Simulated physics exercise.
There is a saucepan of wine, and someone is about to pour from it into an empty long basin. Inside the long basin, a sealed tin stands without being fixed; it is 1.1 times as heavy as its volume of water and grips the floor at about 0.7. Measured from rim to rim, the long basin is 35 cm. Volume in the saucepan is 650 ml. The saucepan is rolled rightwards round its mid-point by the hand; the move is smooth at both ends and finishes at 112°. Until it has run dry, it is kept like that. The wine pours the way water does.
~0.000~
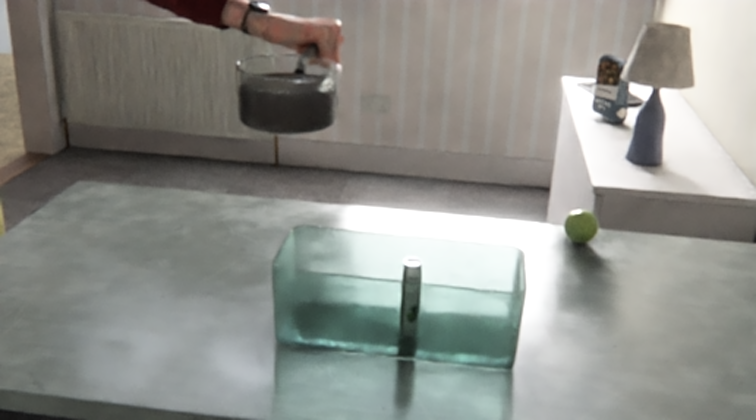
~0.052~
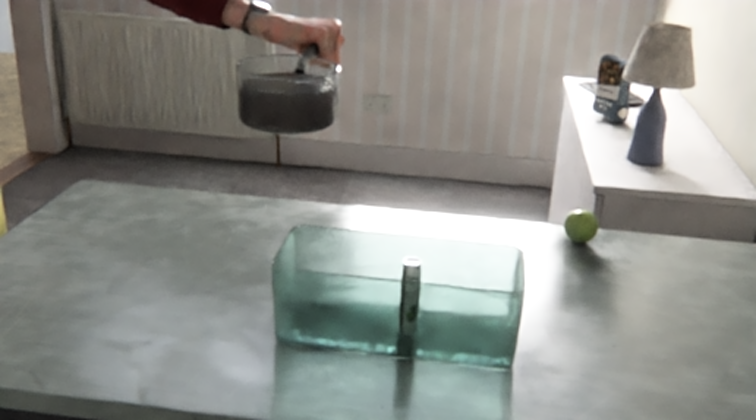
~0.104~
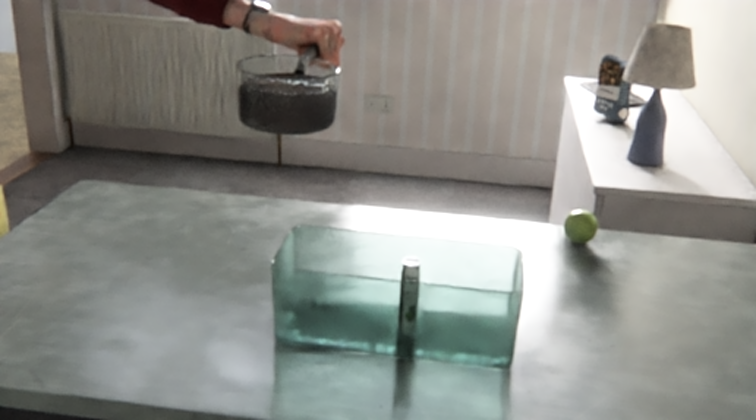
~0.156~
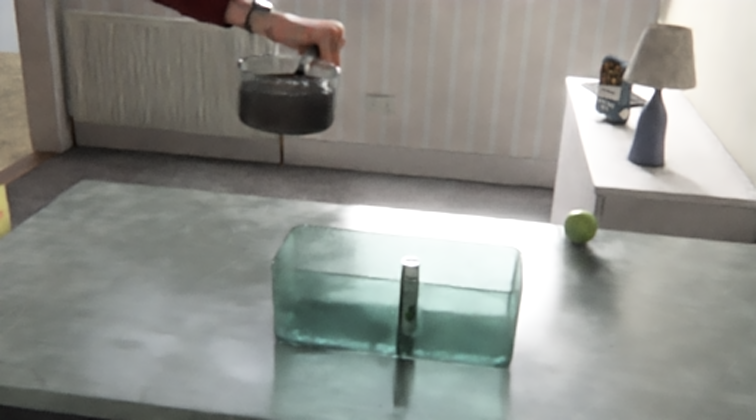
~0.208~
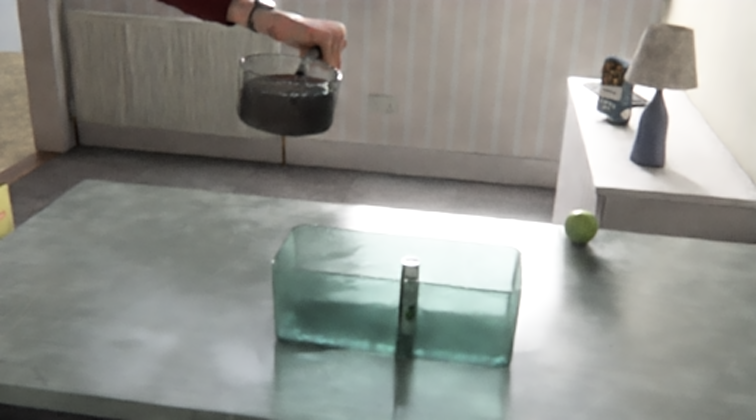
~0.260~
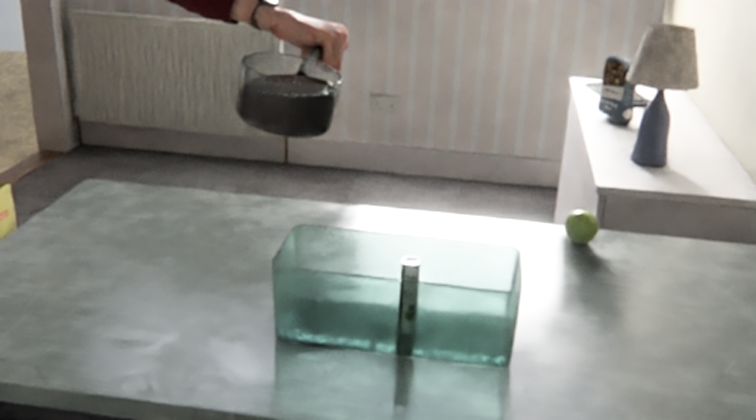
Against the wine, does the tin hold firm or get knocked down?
It gets knocked down.
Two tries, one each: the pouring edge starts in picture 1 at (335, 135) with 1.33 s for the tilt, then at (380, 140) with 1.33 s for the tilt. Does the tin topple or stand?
Run one: It does not tip. Run two: It does not tip.
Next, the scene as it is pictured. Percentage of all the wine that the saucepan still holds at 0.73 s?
Close to 66 percent of the liquid remains at that time.
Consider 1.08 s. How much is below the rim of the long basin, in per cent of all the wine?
Around 70 in a hundred.
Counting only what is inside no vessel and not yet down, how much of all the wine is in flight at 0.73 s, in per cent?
It comes to about 32 percent.
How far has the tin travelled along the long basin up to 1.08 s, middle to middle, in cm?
Its middle sits about 1 cm from the start.
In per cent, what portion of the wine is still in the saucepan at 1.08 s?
Remaining share: Approx. 10 %.
Then, 0.73 s in, the tilt is 65° and 66 per cent is still to pour; the tin stands where it began.
Then, 1.08 s in, the tilt is 102° and 11 per cent is still to pour; the tin leans 6°.
Then, 1.44 s in, the tilt is 112° and 0 per cent is still to pour; the tin leans 51°.
Then, 1.83 s in, the tilt is 112° and 0 per cent is still to pour; the tin lies on its side.
Finally, the tin lies on its side.
